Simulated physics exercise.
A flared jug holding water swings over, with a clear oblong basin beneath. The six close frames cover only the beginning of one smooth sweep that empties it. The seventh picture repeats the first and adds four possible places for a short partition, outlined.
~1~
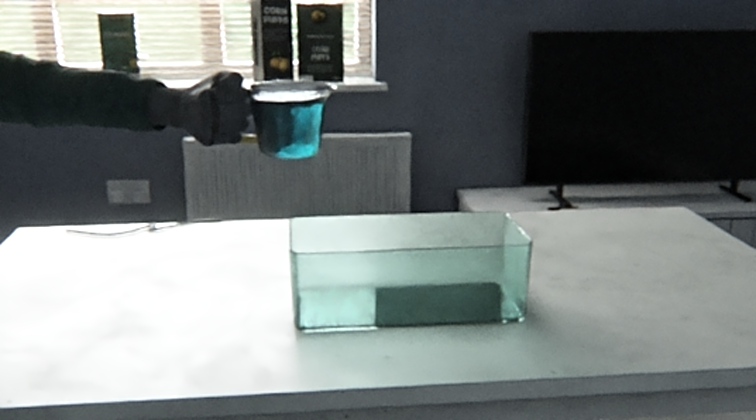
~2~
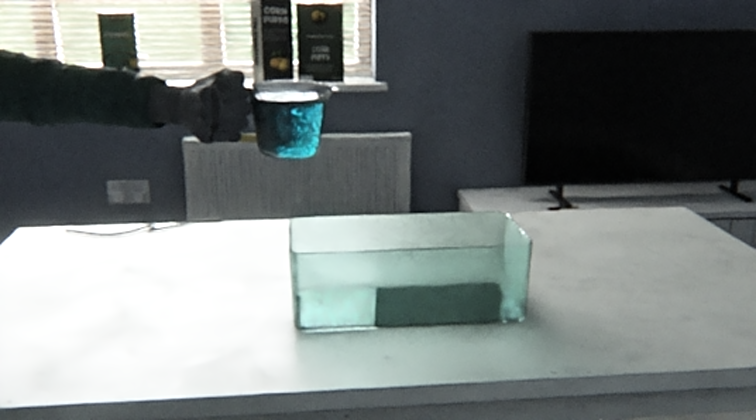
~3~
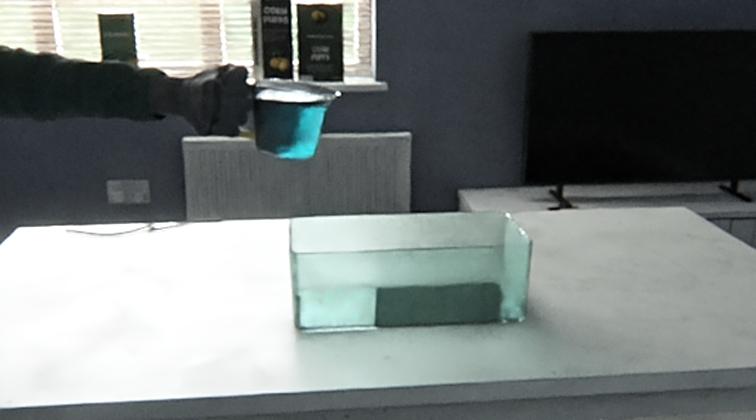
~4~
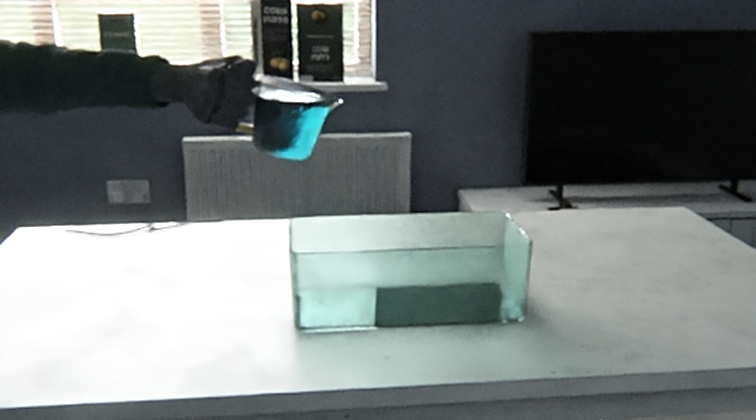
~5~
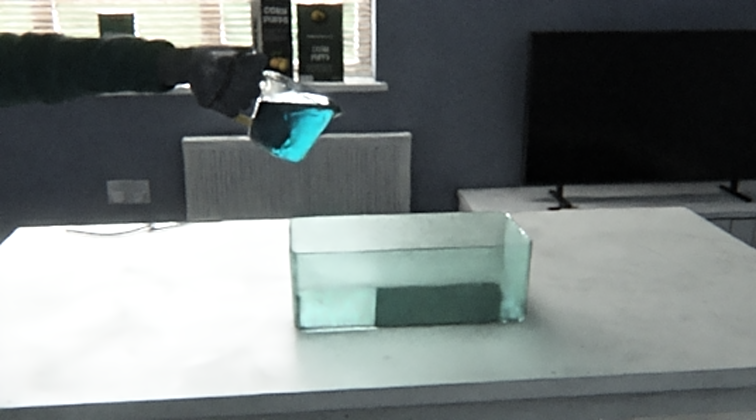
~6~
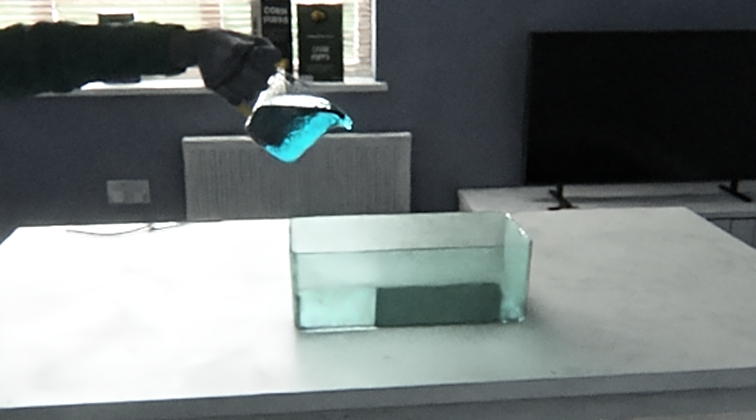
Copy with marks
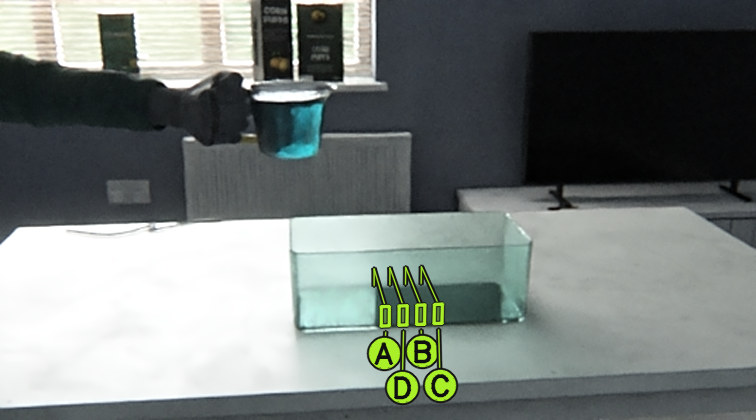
A dark-sleeved arm reaches in from the left, holding a clear jug of bright blue water above a pale table in a room seen from the front by a still camera. A greenish clear oblong basin sits on the table, with a window, radiator and black television behind. The hand holds the jug upright, then tilts it rightward more and more, until water just slips over the lip.
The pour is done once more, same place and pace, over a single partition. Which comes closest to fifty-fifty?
Go for A.
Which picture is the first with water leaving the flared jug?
Picture 6.
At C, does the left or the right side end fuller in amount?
The left one.
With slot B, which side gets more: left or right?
The left side.
On the marked copy, A at (385, 331); B at (421, 330); C at (438, 329); D at (403, 331).
For slot A, about 49 % ends left of the wall and 47 % right of it; 4 % is lost outside.
For slot B, about 82 % ends left of the wall and 13 % right of it; 6 % is lost outside.
For slot C, about 82 % ends left of the wall and 15 % right of it; 3 % is lost outside.
For slot D, about 72 % ends left of the wall and 21 % right of it; 7 % is lost outside.
